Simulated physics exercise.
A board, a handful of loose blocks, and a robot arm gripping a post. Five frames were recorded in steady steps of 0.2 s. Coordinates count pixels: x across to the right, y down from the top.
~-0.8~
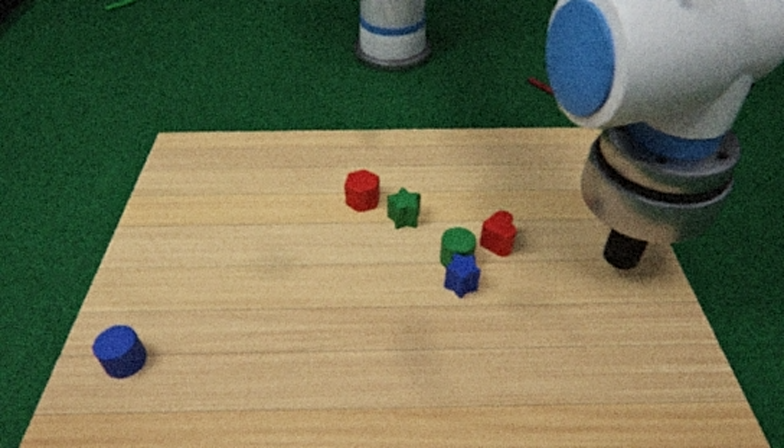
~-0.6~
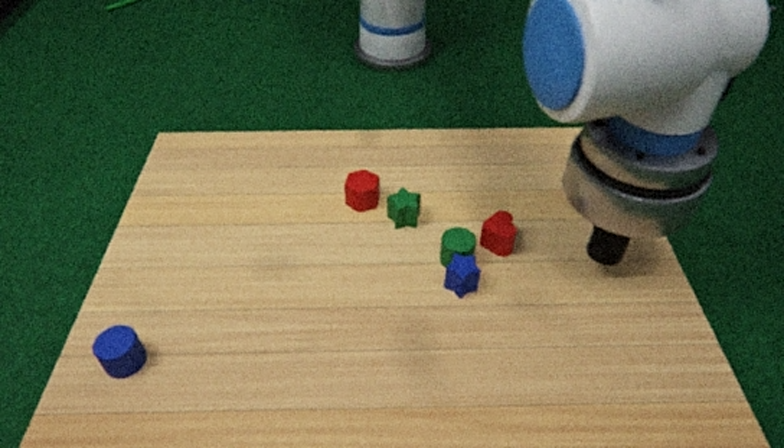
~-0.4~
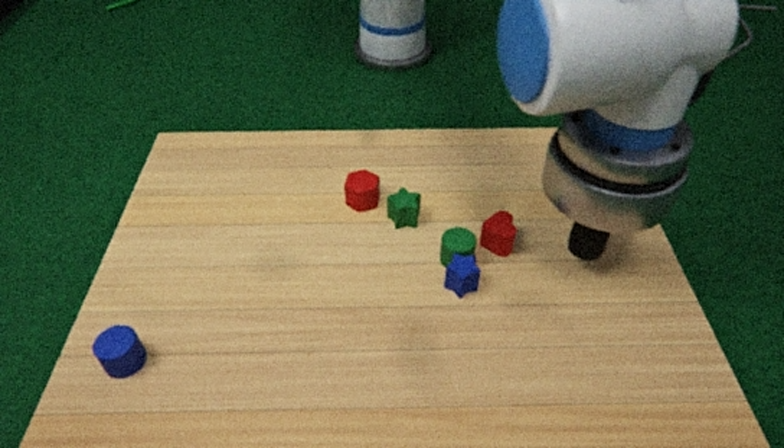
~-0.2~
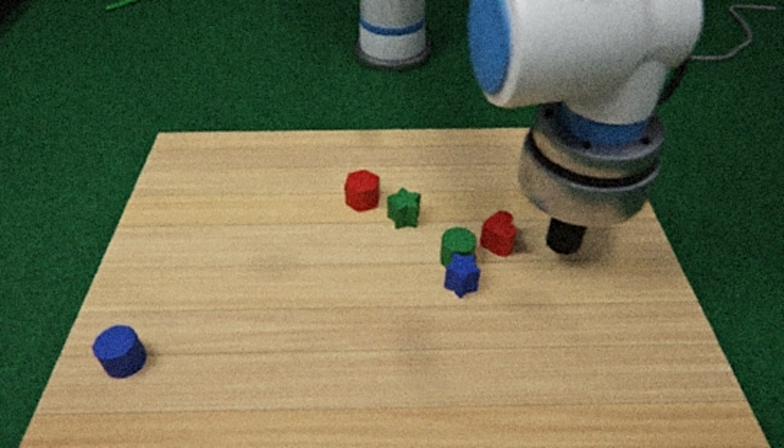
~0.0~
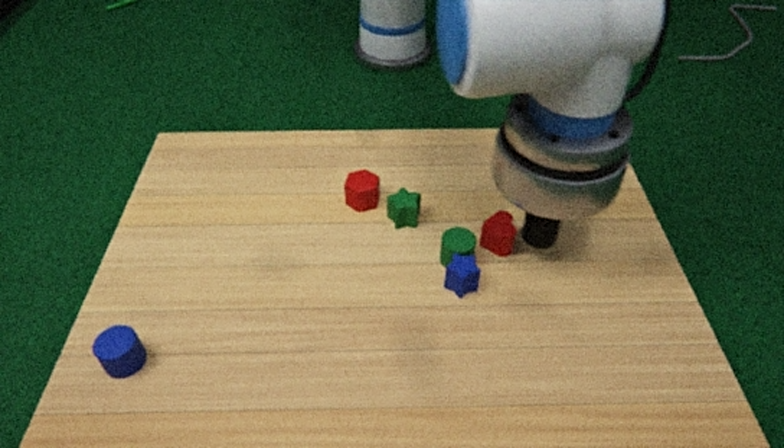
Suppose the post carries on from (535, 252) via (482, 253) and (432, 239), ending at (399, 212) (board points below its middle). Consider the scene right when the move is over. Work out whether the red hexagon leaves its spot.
At the moment the path ends, the red hexagon no longer stands where it did.
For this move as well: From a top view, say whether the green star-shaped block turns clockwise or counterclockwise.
Spins counterclockwise.
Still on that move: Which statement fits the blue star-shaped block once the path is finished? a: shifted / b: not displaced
I'll go with b - not displaced.
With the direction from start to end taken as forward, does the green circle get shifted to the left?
Yes, I think so.
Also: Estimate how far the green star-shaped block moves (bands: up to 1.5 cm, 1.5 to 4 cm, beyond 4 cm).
The block shifts more than 4 cm.
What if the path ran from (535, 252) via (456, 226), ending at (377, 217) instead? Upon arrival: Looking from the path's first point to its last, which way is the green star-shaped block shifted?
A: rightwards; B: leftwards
Answer: B.
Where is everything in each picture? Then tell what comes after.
The first picture shows tip of the post at (621, 257), middles of tops, red hexagon at (362, 180), green star-shaped block at (405, 198), green circle at (459, 238), blue star-shaped block at (464, 264), red heart at (501, 223).
The second picture shows post at (604, 253), nothing pushed.
The third picture shows post at (585, 248), nothing pushed.
The fourth picture shows post at (563, 243), nothing pushed.
The fifth picture shows post at (538, 237), red hexagon at (362, 180), green star-shaped block at (405, 198), green circle at (459, 238), blue star-shaped block at (464, 264), red heart at (501, 223).
What follows on the original path. One third of the way, post at (483, 238); green circle at (452, 239); red heart at (468, 214), turned 65° clockwise.
Two thirds of the way, post at (433, 224); green circle at (419, 241); red heart at (450, 203).
At the end, post at (399, 197); red hexagon at (343, 174); green star-shaped block at (372, 179), turned 30° anticlockwise; green circle at (419, 241); blue star-shaped block unmoved; red heart at (448, 201), turned 145° clockwise.
